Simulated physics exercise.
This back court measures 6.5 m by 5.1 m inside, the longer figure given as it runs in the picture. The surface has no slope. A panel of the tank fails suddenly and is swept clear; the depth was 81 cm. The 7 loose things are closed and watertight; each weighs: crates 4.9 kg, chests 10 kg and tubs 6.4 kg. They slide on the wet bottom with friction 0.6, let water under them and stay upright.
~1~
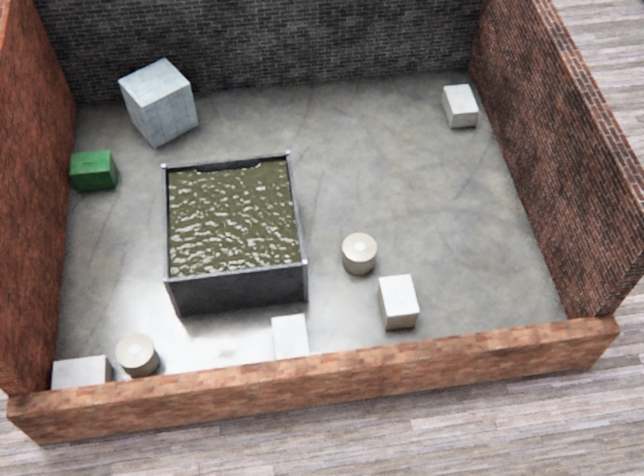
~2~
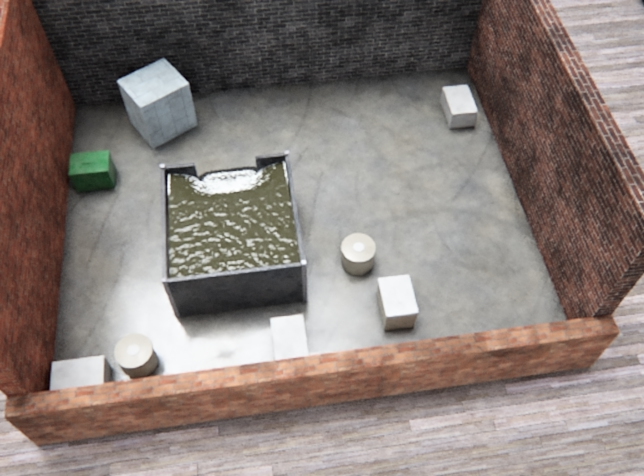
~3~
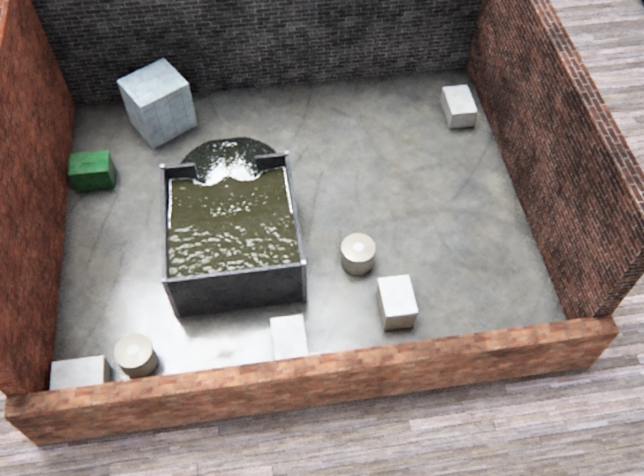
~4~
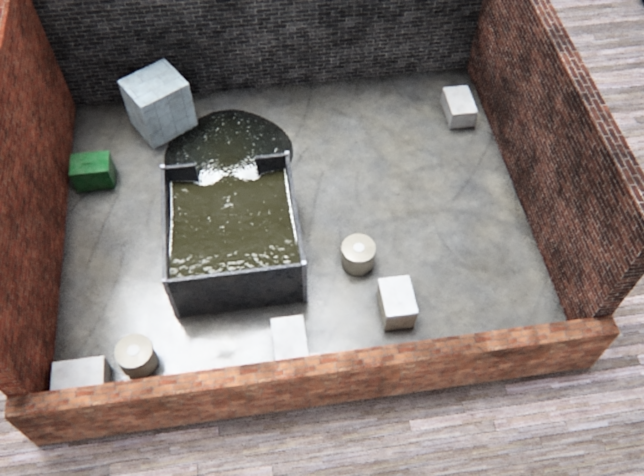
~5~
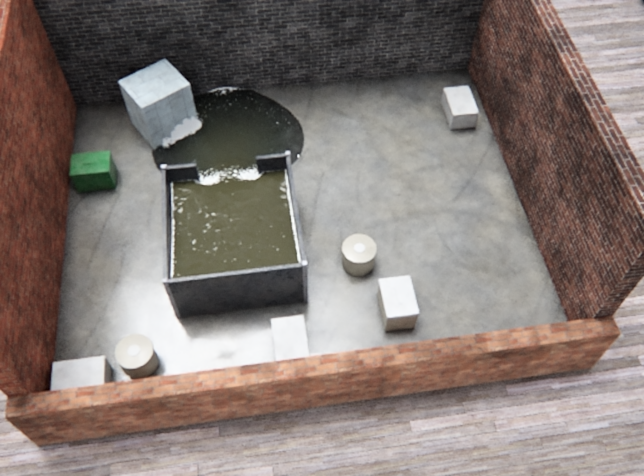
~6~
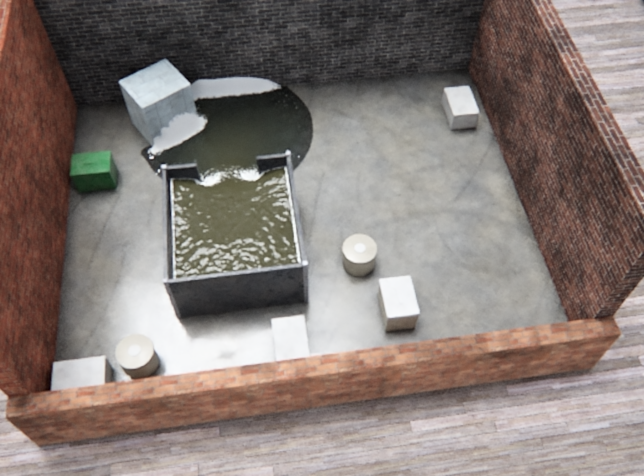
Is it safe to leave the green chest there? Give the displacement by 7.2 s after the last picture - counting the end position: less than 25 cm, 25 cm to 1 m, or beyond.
Green chest travels far.
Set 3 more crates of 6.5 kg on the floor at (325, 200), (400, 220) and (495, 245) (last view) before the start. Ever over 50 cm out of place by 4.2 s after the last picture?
In turn: Less, short of it, past it.
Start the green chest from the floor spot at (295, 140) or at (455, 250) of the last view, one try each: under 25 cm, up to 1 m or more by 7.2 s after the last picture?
In turn: It gets carried off; it ends far away.
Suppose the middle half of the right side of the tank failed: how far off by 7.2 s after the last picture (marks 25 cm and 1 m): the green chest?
In that case the green chest holds its place.
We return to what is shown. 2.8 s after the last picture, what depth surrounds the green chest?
Roughly 5 cm.
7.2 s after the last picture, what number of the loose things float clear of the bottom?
6 of them.
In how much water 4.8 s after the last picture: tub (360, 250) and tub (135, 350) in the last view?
Roughly 0 and 5 cm.
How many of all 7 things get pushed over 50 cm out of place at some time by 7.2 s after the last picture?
That makes 5.
Then, 0.9 s after the last picture the green chest is near (86, 165), 0.1 m from its start, aground; 0 afloat.
Then, 2.8 s after the last picture the green chest is near (97, 221), 1.1 m from its start, aground; 1 afloat.
Then, 4.8 s after the last picture the green chest is near (144, 291), 2.4 m from its start, aground; 3 afloat.
Then, 7.2 s after the last picture the green chest is near (164, 352), 3.3 m from its start, afloat; 6 afloat.
